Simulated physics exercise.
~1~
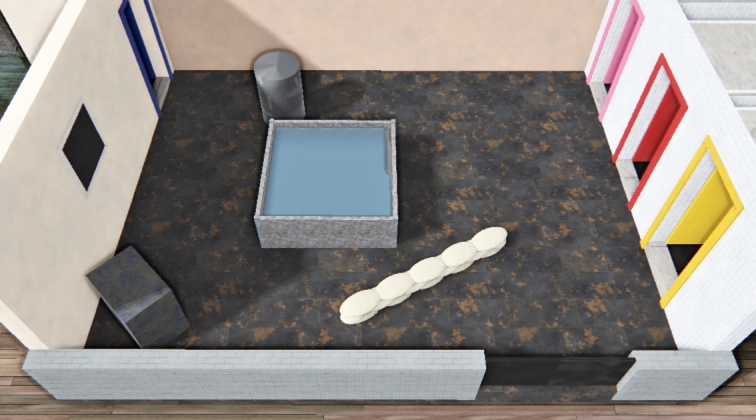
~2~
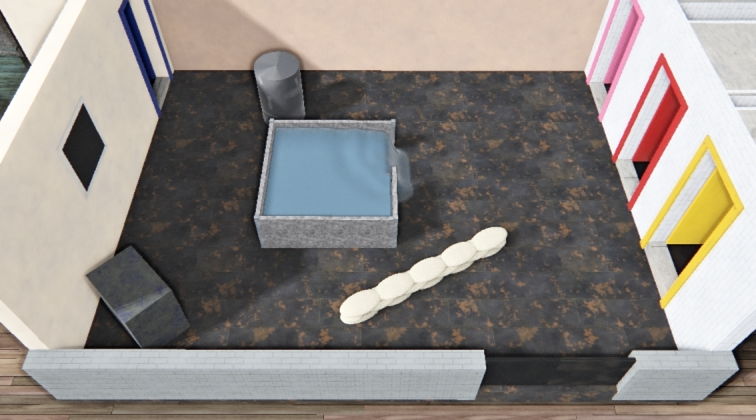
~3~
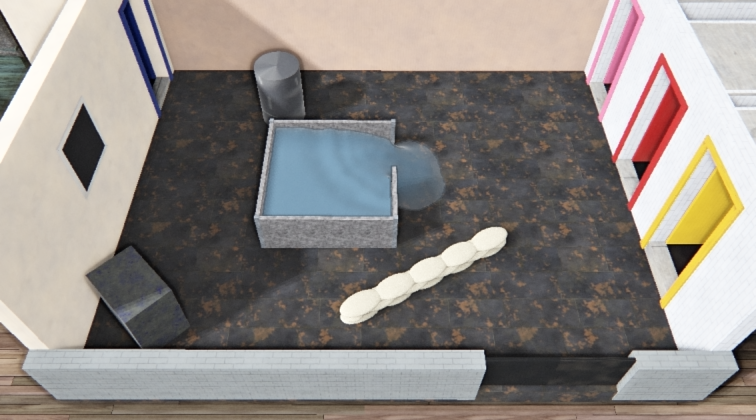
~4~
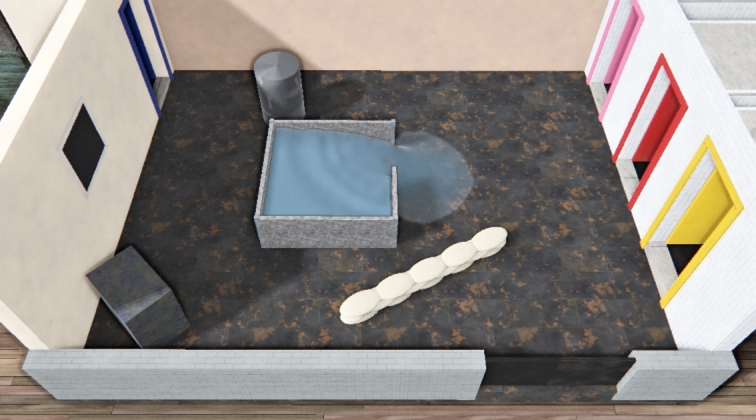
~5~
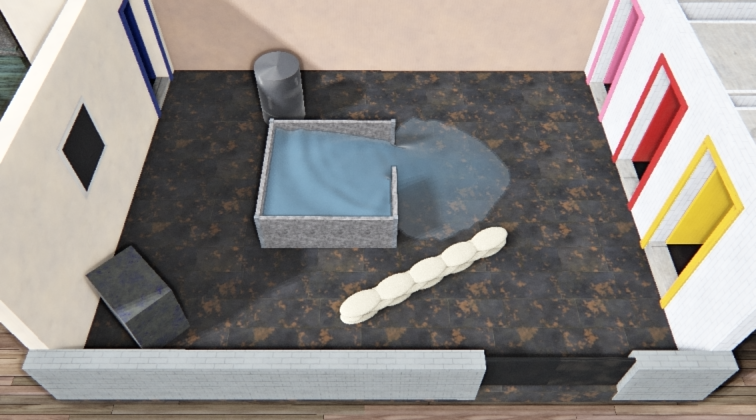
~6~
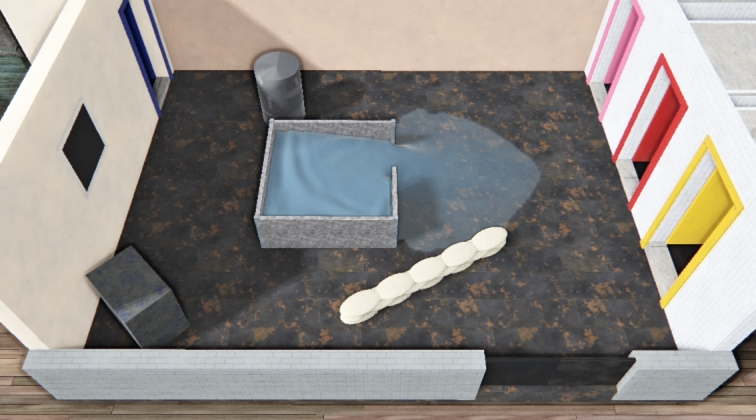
At the start, a square stone-walled tank of still blue water stands in a walled yard, with a row of cream sacks lying nearby. Water then breaks out through a gap in the tank's right side, and it spreads rightward across the dark floor in a widening, rounded sheet behind the sacks.
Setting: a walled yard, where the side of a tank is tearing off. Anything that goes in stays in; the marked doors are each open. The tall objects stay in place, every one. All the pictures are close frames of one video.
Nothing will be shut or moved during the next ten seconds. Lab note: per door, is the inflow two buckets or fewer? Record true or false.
Yellow door true; red door false; blue door true; pink door false.
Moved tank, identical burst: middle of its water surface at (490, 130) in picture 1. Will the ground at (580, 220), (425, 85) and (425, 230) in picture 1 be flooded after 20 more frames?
Points in turn: Inundated; inundated; not reached.
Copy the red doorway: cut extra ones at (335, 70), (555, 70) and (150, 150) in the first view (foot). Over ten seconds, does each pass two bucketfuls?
Stays below the line; crosses the line; stays below the line.
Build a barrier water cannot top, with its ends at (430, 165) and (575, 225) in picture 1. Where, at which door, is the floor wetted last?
That'd be the blue-painted one.
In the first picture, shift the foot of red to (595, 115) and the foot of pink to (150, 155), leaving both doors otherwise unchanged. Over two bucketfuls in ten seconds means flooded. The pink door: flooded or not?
Here, pink door undershoots.
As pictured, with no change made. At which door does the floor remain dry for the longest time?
Answer - the one in blue.
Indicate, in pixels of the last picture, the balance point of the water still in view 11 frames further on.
Centre of the water: Near (423, 177).
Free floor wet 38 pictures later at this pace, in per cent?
It comes to roughly 50 in a hundred.
A moment on, water covers 25 % of the floor; the yellow door not reached, the red door wet at the sill, nothing in, the blue door not reached, the pink door not reached.
Next, water covers 35 % of the floor; the yellow door wet at the sill, nothing in, the red door over two buckets in, the blue door not reached, the pink door under two buckets in.
Then, water covers 40 % of the floor; the yellow door wet at the sill, nothing in, the red door far over two buckets in, the blue door not reached, the pink door over two buckets in.
Later, water covers 50 % of the floor; the yellow door wet at the sill, nothing in, the red door far over two buckets in, the blue door not reached, the pink door far over two buckets in.
In the end, water covers 75 % of the floor; the yellow door wet at the sill, nothing in, the red door far over two buckets in, the blue door wet at the sill, nothing in, the pink door far over two buckets in.
